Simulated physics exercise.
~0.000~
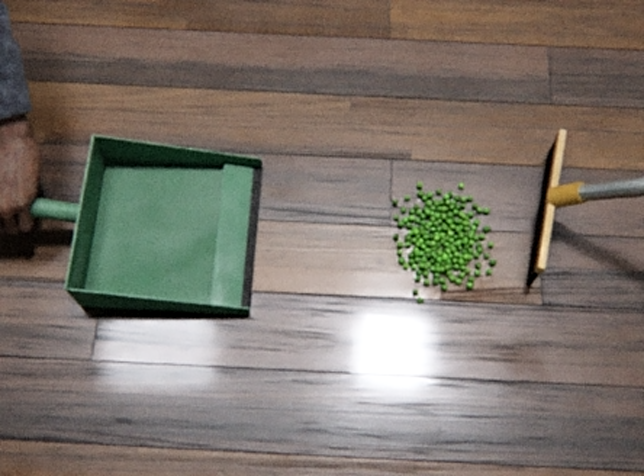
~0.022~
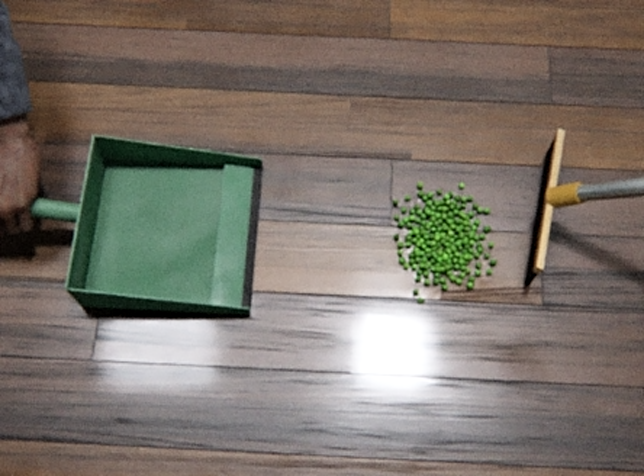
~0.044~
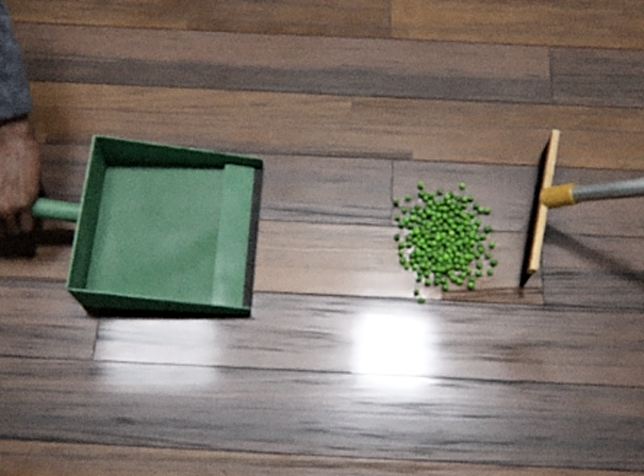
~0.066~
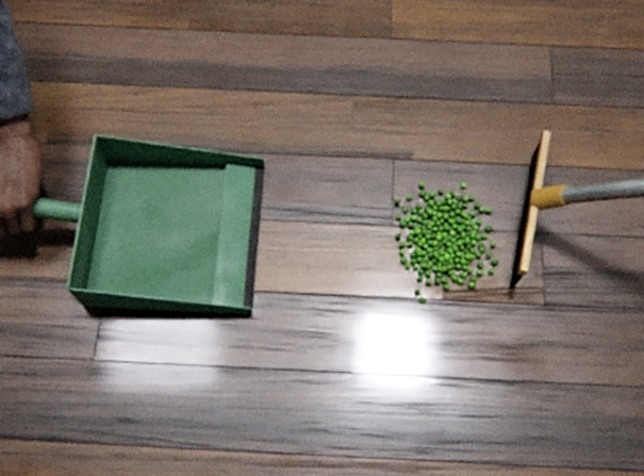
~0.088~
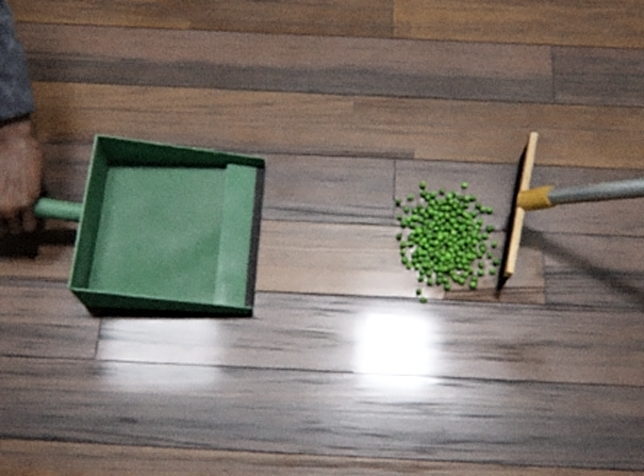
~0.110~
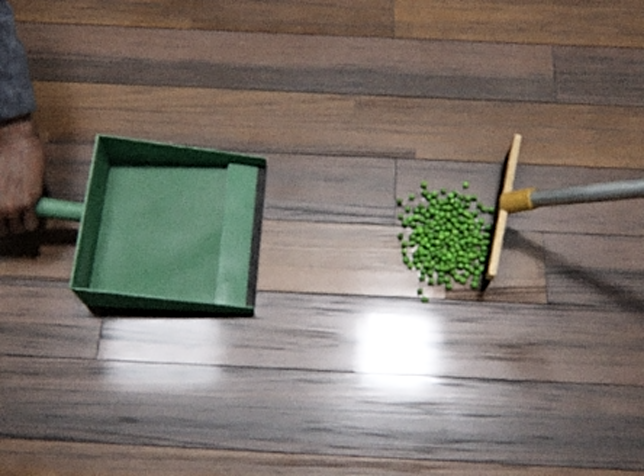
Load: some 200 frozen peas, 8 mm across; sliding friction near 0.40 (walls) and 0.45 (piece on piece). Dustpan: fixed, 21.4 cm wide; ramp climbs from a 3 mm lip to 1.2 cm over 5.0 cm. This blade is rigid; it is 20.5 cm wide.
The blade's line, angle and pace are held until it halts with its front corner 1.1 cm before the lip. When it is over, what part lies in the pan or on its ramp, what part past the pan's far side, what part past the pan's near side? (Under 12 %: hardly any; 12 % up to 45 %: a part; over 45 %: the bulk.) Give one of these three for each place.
Pan: A part; far side: A part; near side: Hardly any.
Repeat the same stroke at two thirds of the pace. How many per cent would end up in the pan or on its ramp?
Then near 20 in a hundred.
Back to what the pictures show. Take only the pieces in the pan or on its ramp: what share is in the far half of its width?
Around 40 percent.
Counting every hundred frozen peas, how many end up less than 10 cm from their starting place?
About 0 percent.
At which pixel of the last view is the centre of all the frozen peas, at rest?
At about (254, 222).
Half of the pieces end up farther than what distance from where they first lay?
It works out to roughly 28 cm.
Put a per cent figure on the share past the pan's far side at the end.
Some 20 per cent.
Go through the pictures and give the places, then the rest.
The first picture shows blade from (540, 269) to (561, 136), moved 0.0 cm, 0 of the pieces shifted so far; middle of the pieces at (442, 236); pan at (160, 233).
The second picture shows blade from (538, 269) to (559, 136), moved 0.3 cm, 0 of the pieces shifted so far; middle of the pieces at (443, 236).
The third picture shows blade from (532, 270) to (554, 137), moved 1.1 cm, 0 of the pieces shifted so far; middle of the pieces at (443, 235).
The fourth picture shows blade from (522, 271) to (545, 138), moved 2.5 cm, 0 of the pieces shifted so far; middle of the pieces at (444, 235).
The fifth picture shows blade from (509, 273) to (532, 140), moved 4.4 cm, 0 of the pieces shifted so far; middle of the pieces at (446, 235).
The sixth picture shows blade from (491, 275) to (516, 141), moved 6.9 cm, 6 of the pieces shifted so far; middle of the pieces at (447, 235); pan at (165, 233). Its pace works out near 1.15 m/s, heading 11 degrees towards the viewer's side.
Then, at 0.25 s, middle of the blade 16 cm from the lip; 0 % over the lip, far side 10 %, near side 5 %.
After 0.34 s, middle of the blade 6 cm from the lip; 0 % over the lip, far side 15 %, near side 5 %.
After 0.56 s, middle of the blade 3 cm from the lip; 40 % over the lip, far side 20 %, near side 5 %.
In the end, at 1.7 s, pan 35 %, far side 20 %, near side 10 %, in front of the lip or behind the blade 40 %.
